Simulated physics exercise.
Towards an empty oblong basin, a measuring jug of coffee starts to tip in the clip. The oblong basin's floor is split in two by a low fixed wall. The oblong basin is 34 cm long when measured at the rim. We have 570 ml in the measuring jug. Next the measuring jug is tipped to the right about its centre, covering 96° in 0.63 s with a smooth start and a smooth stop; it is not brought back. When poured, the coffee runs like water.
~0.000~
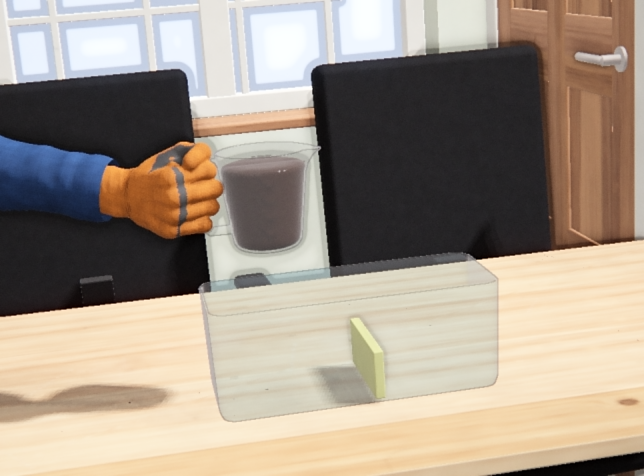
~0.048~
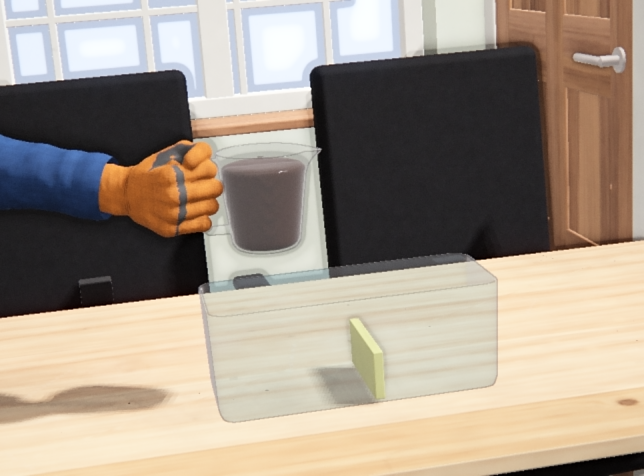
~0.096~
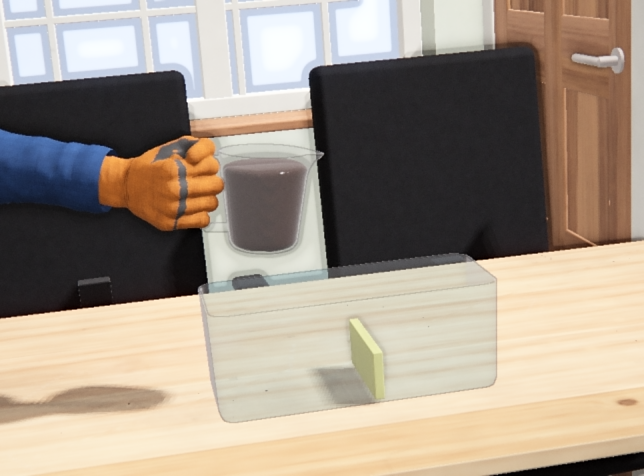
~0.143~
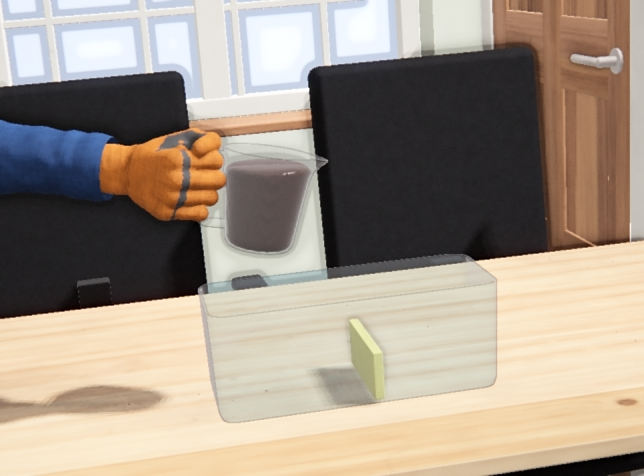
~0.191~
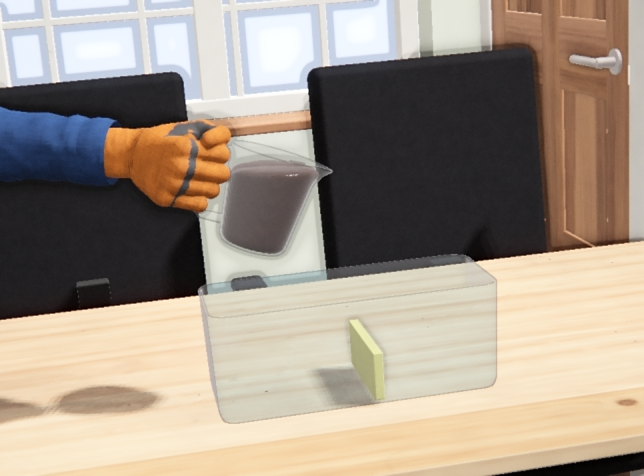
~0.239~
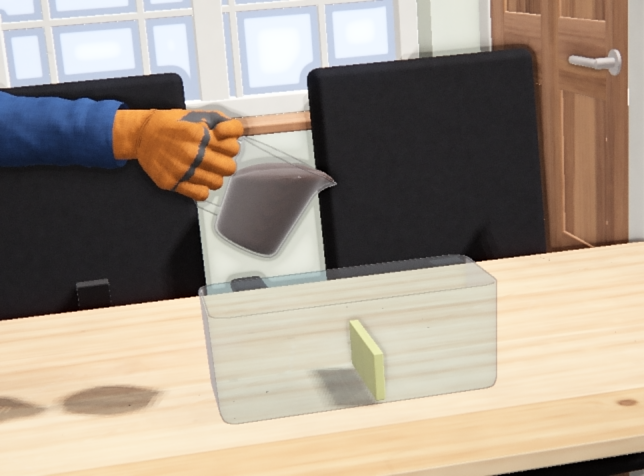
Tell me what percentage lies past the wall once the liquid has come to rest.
Some 85 per cent.
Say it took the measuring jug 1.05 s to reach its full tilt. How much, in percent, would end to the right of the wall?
In that case, roughly 85 per cent.
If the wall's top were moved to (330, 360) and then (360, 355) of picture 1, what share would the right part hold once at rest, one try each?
Try 1: 95 %; try 2: 95 %.
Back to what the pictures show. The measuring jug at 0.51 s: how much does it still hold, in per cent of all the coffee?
Some 56 % of it is still there.
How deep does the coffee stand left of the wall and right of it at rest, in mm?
Final levels - left approx 4 mm, right approx 26 mm.
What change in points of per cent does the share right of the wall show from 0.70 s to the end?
It goes up by about 22.
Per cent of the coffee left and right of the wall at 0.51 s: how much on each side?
Lab note: Left near 0, right near 20.
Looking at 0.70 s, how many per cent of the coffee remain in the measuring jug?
About 16 percent.
Then, 0.51 s in, the tilt is 87° and 56 per cent is still to pour, 0 is left of the wall and 21 right of it.
Then, 0.70 s in, the tilt is 96° and 17 per cent is still to pour, 8 is left of the wall and 63 right of it.
Then, 0.91 s in, the tilt is 96° and 3 per cent is still to pour, 10 is left of the wall and 84 right of it.
Then, 1.13 s in, the tilt is 96° and 0 per cent is still to pour, 14 is left of the wall and 85 right of it.
Finally, 15 per cent lies left of the wall, 85 right of it and 1 outside.
